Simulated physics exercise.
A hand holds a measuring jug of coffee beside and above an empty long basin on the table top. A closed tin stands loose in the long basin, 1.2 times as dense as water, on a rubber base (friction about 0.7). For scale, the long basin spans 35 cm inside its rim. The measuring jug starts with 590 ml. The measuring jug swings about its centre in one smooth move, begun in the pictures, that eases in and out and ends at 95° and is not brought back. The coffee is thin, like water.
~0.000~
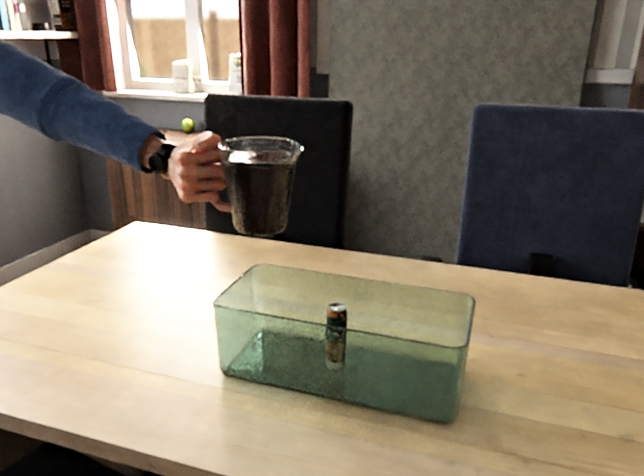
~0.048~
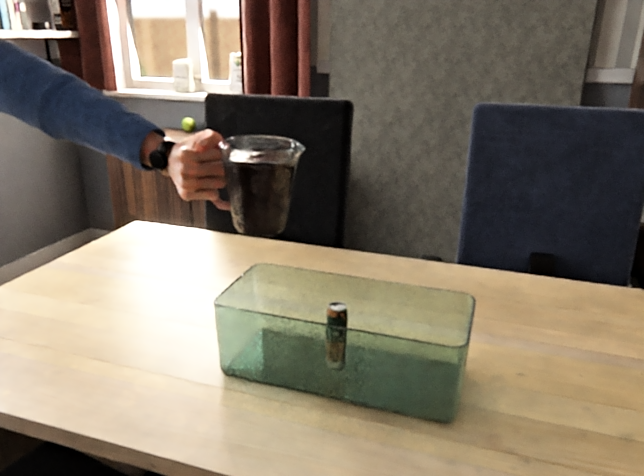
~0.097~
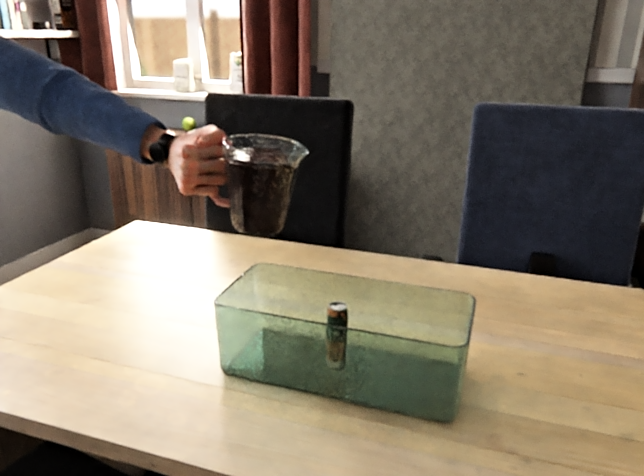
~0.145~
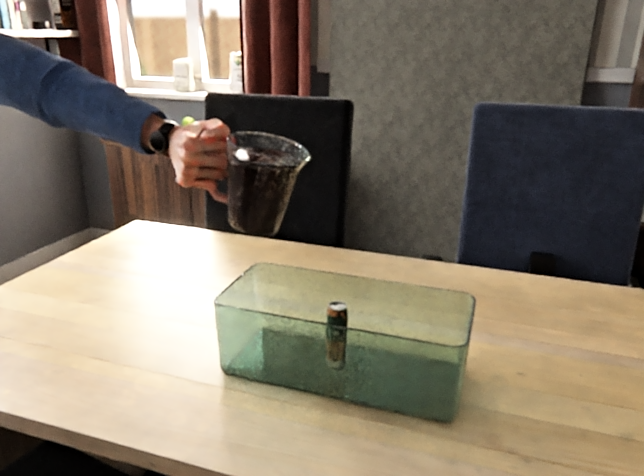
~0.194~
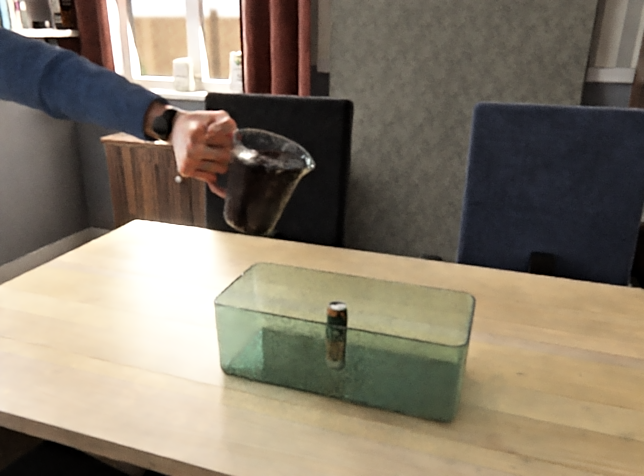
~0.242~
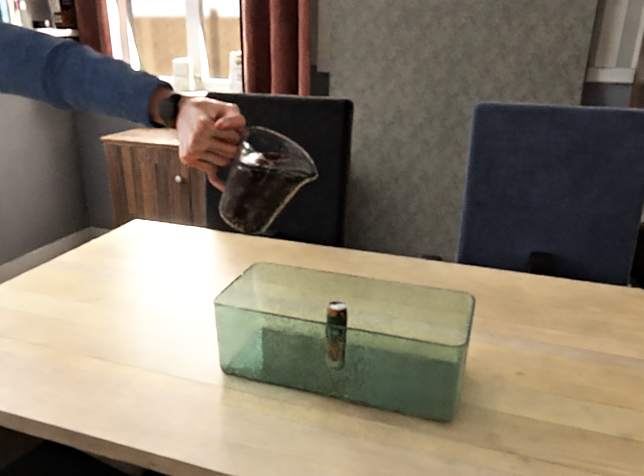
In a room with a grey patterned wall, red curtains and a bright window, a still camera looks slightly down on a pale wooden table with two dark chairs behind it. A long, clear green basin holds a small upright tin, while at upper left a blue-sleeved arm holds a glass jug of dark coffee. The hand smoothly tilts the jug rightward, lowering its lip.
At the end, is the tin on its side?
The tin stays up.
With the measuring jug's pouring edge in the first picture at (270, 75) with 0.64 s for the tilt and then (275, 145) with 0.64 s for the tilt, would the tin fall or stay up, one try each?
First it stays up; then it topples.
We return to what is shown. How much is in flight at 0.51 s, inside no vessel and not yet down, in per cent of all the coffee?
Some 28 per cent.
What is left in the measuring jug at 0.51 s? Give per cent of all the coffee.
Near 60 in a hundred.
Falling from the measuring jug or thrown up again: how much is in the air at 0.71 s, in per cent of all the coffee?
Near 20 in a hundred.
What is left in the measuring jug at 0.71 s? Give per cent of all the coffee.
Some 20 per cent.
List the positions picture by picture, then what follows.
In the first picture, tilt 0°; pouring edge (302, 149); surface from (230, 154) to (294, 160); the long basin's rim runs from (235, 283) to (471, 322); the tin's top is at (337, 309).
In the second picture, tilt 1°; pouring edge (303, 150); surface from (230, 153) to (295, 160).
In the third picture, tilt 5°; pouring edge (306, 153); surface from (233, 152) to (297, 161).
In the fourth picture, tilt 12°; pouring edge (310, 159); surface from (235, 151) to (300, 163).
In the fifth picture, tilt 20°; pouring edge (314, 167); surface from (238, 154) to (307, 165).
In the sixth picture, tilt 30°; pouring edge (317, 177); surface from (237, 165) to (315, 171).
After 0.51 s the tilt is 86° and 60 per cent is still to pour; the tin stands where it began.
After 0.71 s the tilt is 95° and 20 per cent is still to pour; the tin stands where it began.
After 0.92 s the tilt is 95° and 4 per cent is still to pour; the tin stands where it began.
After 1.14 s the tilt is 95° and 1 per cent is still to pour; the tin stands where it began.
In the end the tin stands where it began.
